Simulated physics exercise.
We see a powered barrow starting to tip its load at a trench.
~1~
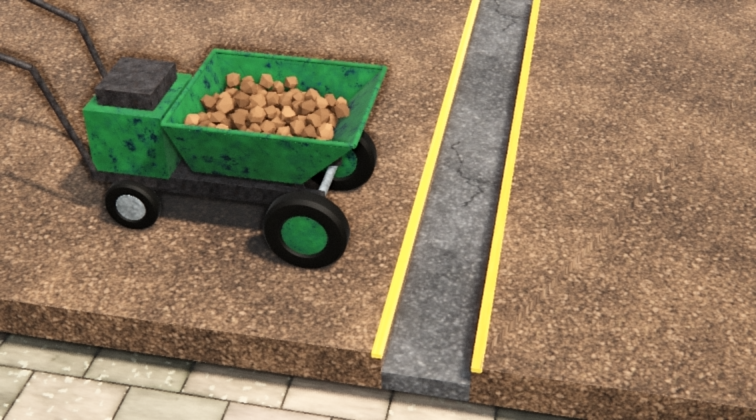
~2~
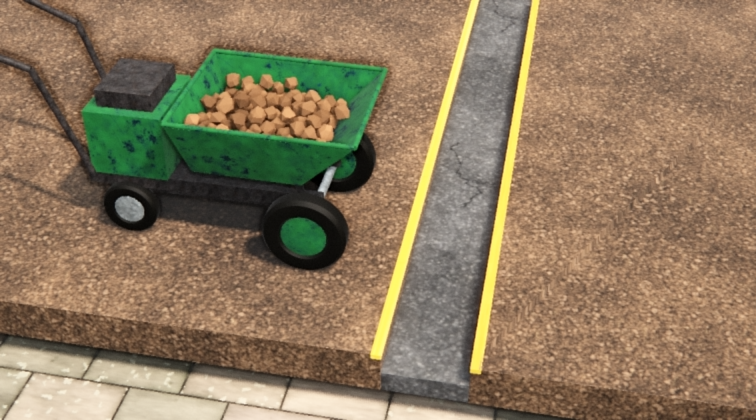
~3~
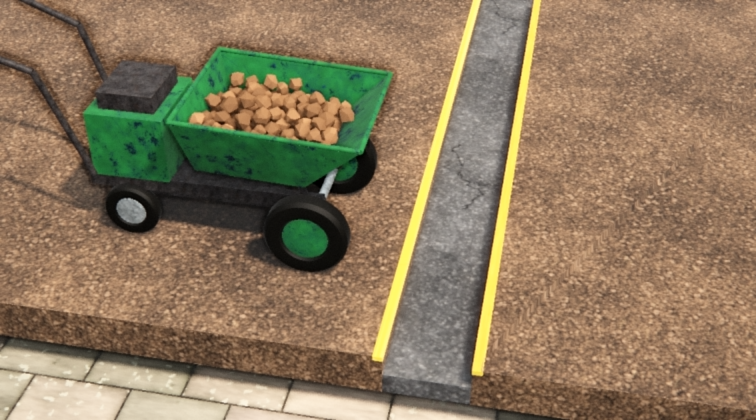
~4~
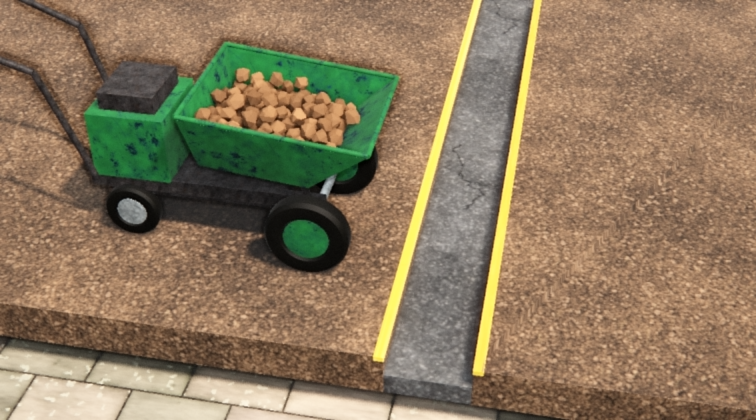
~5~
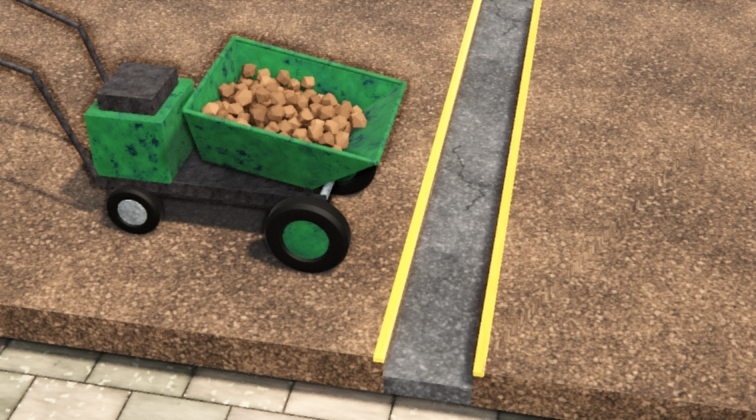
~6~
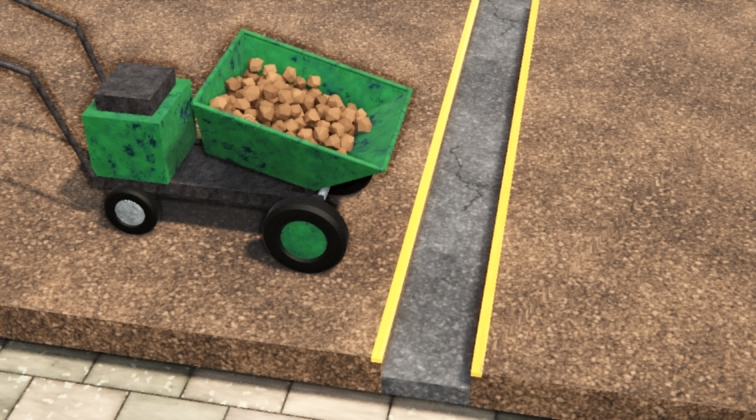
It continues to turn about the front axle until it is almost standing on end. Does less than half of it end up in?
No, ends mostly inside.
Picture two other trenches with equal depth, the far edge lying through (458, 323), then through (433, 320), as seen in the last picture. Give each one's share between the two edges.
First one: 50 per cent; second one: 20 per cent.
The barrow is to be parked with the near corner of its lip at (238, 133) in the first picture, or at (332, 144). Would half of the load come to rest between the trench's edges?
Initially shy of half, next past the halfway mark.
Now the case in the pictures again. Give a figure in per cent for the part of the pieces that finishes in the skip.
It works out near 0 percent.
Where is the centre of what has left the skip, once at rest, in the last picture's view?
Around (464, 247), give or take.
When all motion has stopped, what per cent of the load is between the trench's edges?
About 80 per cent.
Just after the last frame, skip tipped steeply; every one in the skip.
A moment on, skip tipped steeply; the larger part in the skip; roughly a quarter in or heaped over the trench; just a few beyond it; just a few falling.
Further on, skip tipped right over; about a tenth in the skip; the larger part in or heaped over the trench; roughly a quarter beyond it.
When it is over, skip tipped right over; just a few in the skip; the larger part in or heaped over the trench; roughly a quarter beyond it.
